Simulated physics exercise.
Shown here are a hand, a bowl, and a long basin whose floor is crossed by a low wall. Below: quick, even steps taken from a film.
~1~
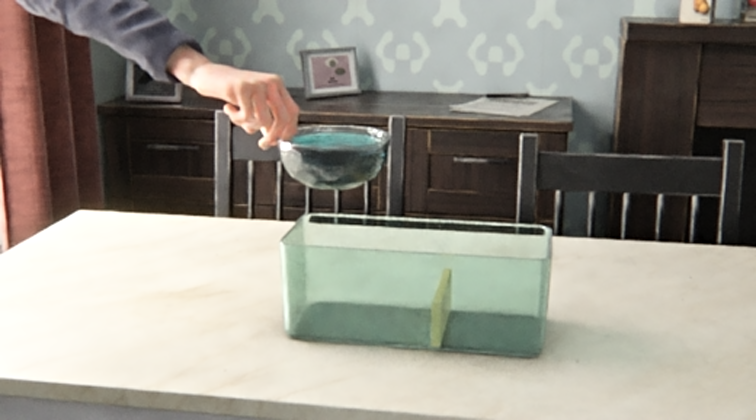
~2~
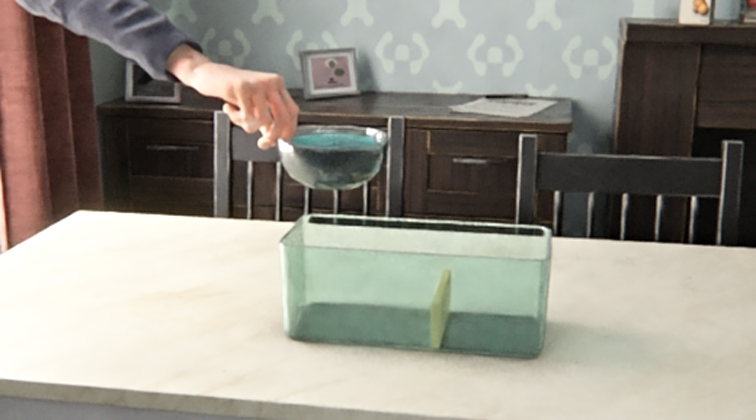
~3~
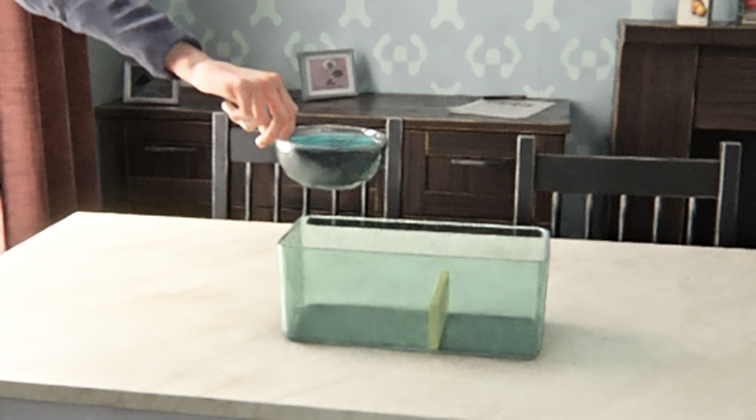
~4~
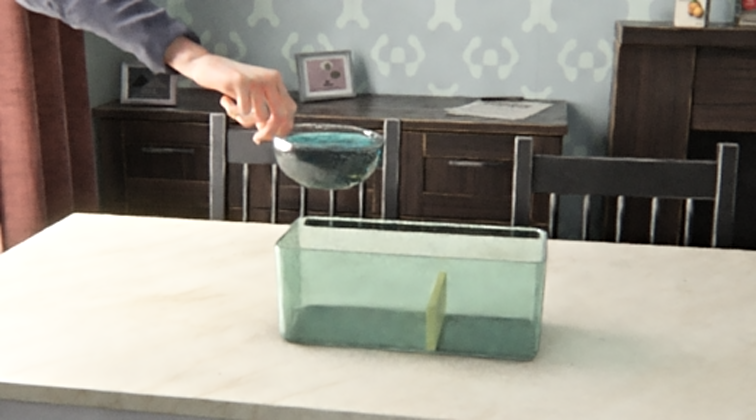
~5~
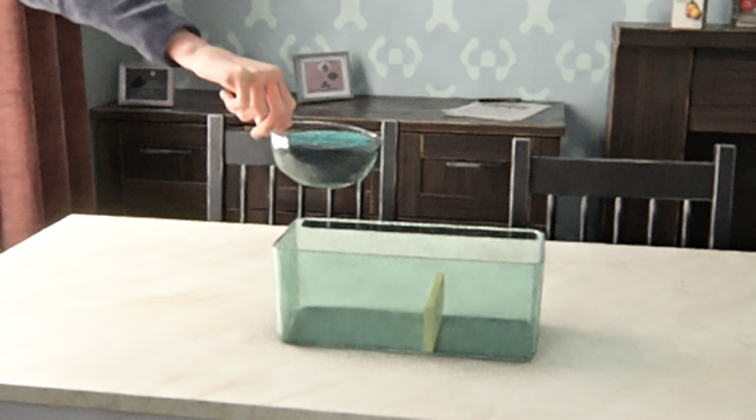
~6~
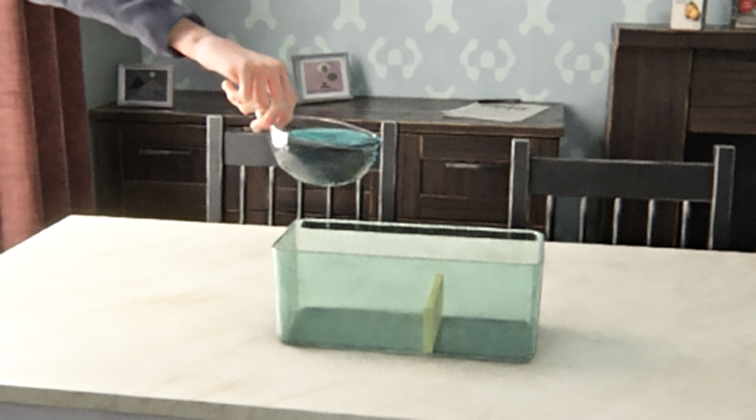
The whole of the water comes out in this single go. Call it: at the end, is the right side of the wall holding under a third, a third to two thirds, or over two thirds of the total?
The right side holds over two thirds of the total.
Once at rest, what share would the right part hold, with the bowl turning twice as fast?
It comes to 75 per cent or so.
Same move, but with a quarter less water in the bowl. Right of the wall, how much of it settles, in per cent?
85 in a hundred.
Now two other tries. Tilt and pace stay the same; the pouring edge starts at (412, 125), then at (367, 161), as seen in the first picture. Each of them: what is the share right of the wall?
About 95 per cent, then about 45 per cent.
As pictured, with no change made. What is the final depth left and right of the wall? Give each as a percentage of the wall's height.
Left side 0 percent, right side 50 percent.
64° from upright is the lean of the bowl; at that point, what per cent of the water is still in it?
40 per cent, approximately.
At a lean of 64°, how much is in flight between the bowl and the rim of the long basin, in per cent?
40 %.
A moment on, the bowl is tipped part way and 40 per cent is still to pour, 8 is left of the wall and 10 right of it.
Next, the bowl is tipped on its side and 1 per cent is still to pour, 10 is left of the wall and 80 right of it.
Then the bowl is tipped right over and 0 per cent is still to pour, 12 is left of the wall and 87 right of it.
Later the bowl is tipped right over and 0 per cent is still to pour, 12 is left of the wall and 87 right of it.
Finally, 12 per cent lies left of the wall, 87 right of it and 0 outside.
